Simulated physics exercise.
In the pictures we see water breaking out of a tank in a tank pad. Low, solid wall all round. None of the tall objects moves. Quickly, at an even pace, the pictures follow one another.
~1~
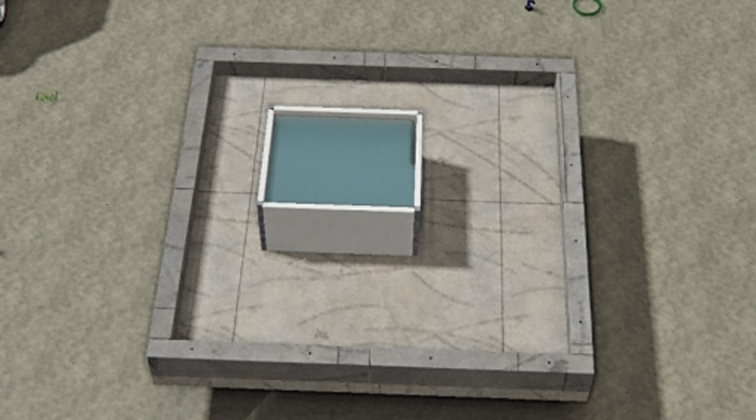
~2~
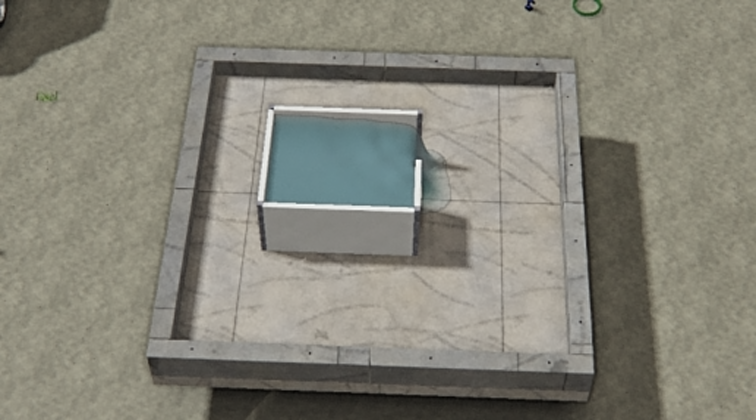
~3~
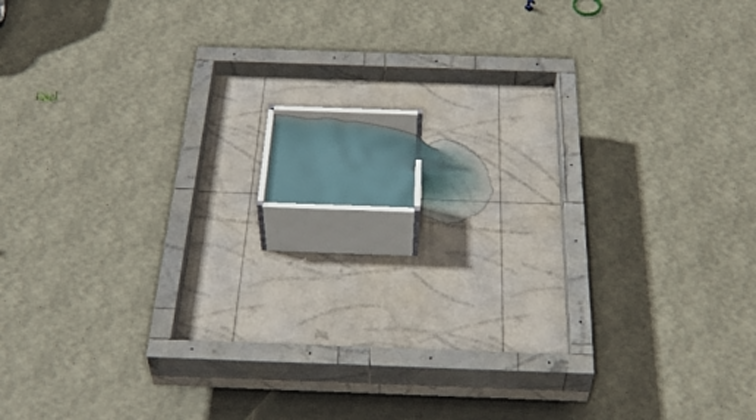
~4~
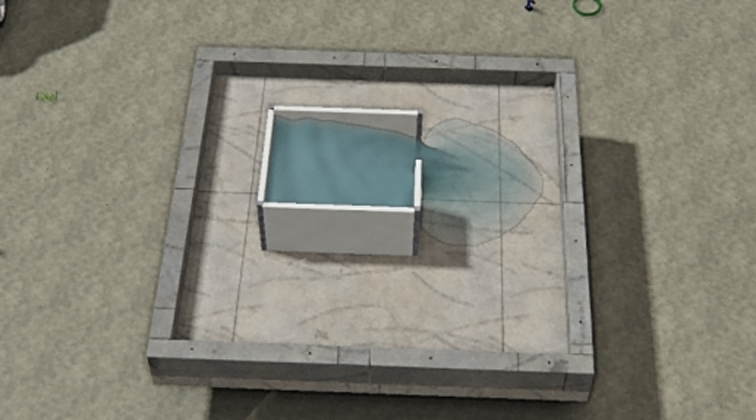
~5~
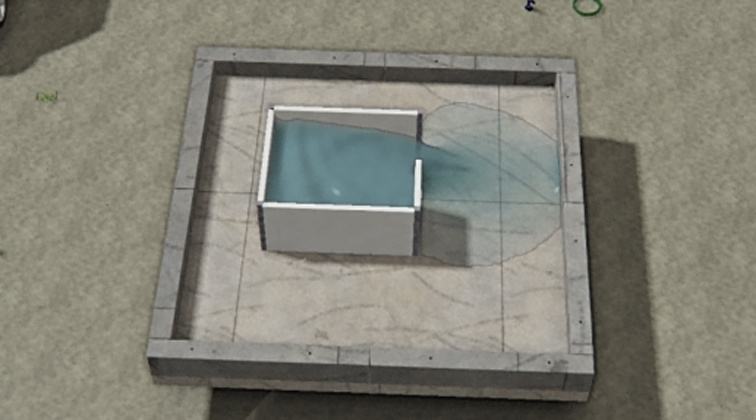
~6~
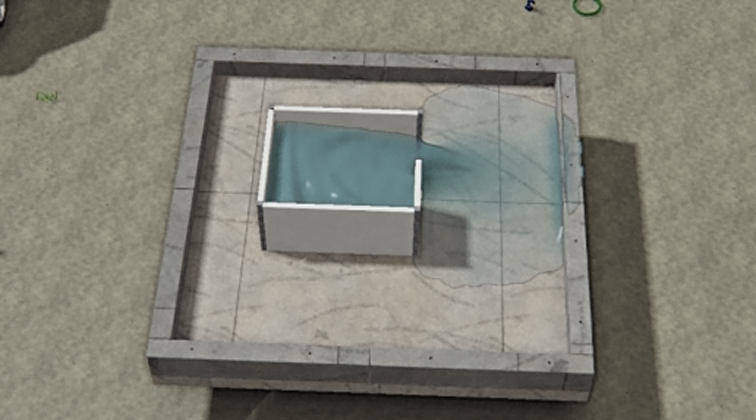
A white-walled rectangular tank of still blue-green water sits left of centre on a pale, marked slab ringed by a grey concrete wall, seen from high above with sandy ground around it. A gap opens in the tank's right side and water pours through, fanning out across the slab. The sheet reaches the right-hand wall and spreads along it both ways, while the camera stays still.
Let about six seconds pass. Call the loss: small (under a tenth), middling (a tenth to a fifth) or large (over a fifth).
Small.
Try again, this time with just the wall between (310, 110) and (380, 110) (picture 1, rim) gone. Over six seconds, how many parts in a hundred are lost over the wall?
Close to 6 percent, I'd say.
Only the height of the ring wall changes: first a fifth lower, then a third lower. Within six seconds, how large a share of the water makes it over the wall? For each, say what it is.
I'd put the first at around 8 percent and the second at around 14 percent.
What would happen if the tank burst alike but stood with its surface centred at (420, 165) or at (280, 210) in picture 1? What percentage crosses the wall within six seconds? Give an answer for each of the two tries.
First try: Around 12 %; second try: Around 0 %.
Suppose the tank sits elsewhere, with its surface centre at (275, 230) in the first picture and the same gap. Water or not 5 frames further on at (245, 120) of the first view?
Outcome at that point: Unwetted.
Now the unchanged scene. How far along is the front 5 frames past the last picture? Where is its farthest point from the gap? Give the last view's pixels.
I'd point to (567, 366).
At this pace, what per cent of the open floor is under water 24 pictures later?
Around 90 percent.
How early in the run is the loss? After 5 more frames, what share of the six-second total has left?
Near 20 in a hundred.
A moment on, water covers 30 % of the floor; the low wall has let 0 % over.
Next, water covers 30 % of the floor; the low wall has let 1 % over.
Then, water covers 45 % of the floor; the low wall has let 5 % over.
Later, water covers 75 % of the floor; the low wall has let 6 % over.
In the end, water covers 85 % of the floor; the low wall has let 6 % over.
